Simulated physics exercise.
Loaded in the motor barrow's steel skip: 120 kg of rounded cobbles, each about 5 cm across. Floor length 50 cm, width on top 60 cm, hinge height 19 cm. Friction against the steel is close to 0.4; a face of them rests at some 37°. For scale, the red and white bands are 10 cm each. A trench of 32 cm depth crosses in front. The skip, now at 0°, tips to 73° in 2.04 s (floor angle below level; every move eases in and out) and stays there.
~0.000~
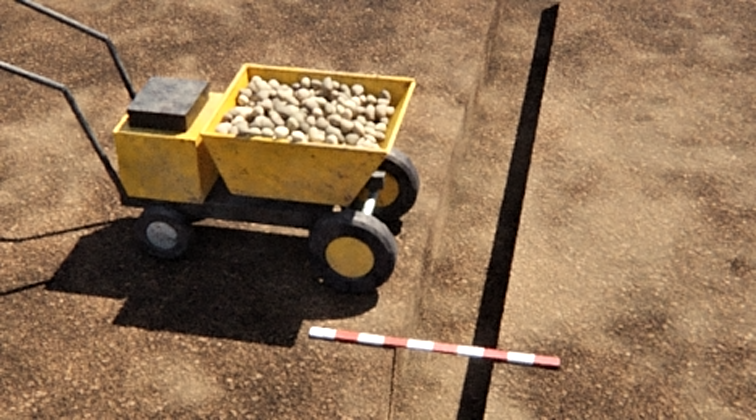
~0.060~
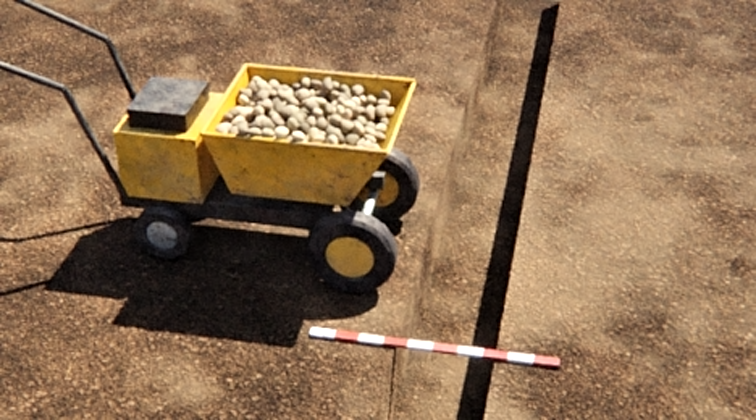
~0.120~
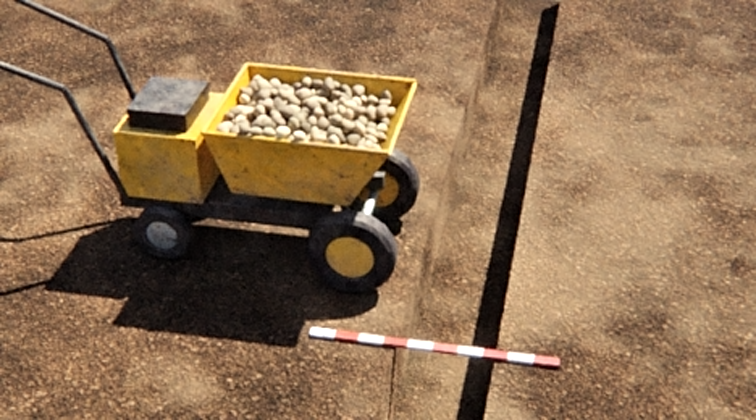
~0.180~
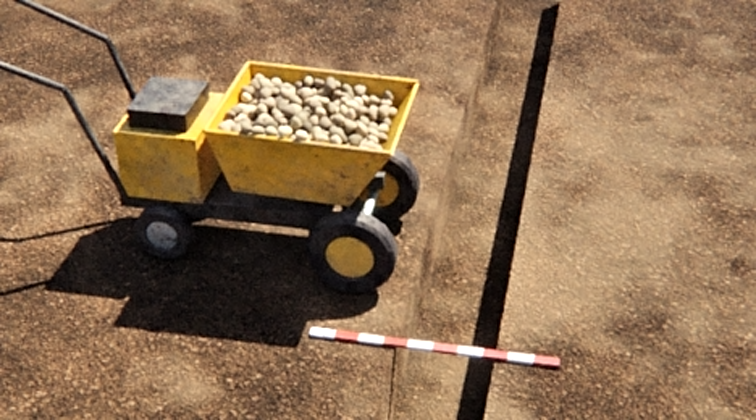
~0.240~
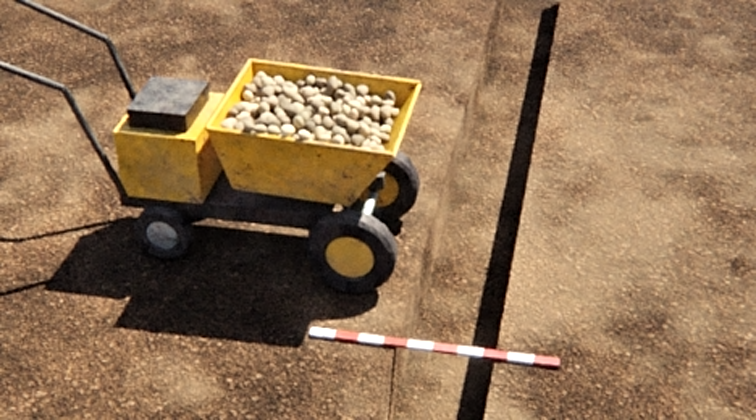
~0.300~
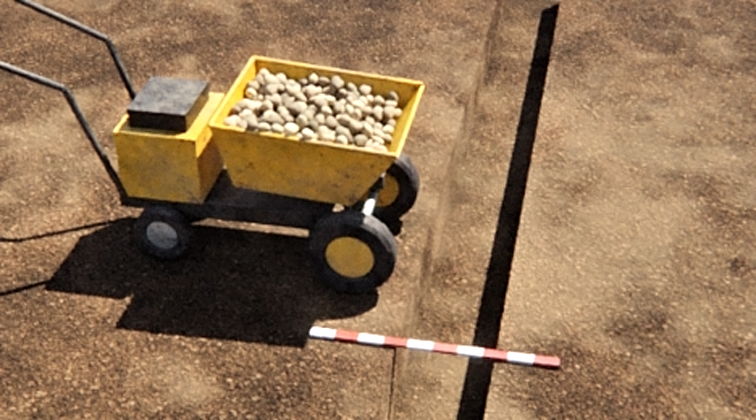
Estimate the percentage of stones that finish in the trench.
About 57 per cent.
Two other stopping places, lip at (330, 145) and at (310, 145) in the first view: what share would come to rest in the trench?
Near 100 per cent from the first place, 100 from the second.
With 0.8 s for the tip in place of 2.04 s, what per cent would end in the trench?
Then about 40 per cent.
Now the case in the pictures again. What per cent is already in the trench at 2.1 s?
Some 10 per cent.
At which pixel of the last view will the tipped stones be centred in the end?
Their middle is at about (502, 299).
After 1.5 s the floor is at 62°; 96 % in the skip, 2 % in the trench, 2 % past the trench; the foremost stones are at (526, 272).
After 2.1 s the floor is at 73°; 56 % in the skip, 10 % in the trench, 34 % past the trench; the foremost stones are at (655, 280).
After 2.5 s the floor is at 73°; 34 % in the skip, 20 % in the trench, 45 % past the trench; the foremost stones are at (707, 281).
After 4.4 s the floor is at 73°; 0 % in the skip, 57 % in the trench, 43 % past the trench; the foremost stones are at (720, 260).
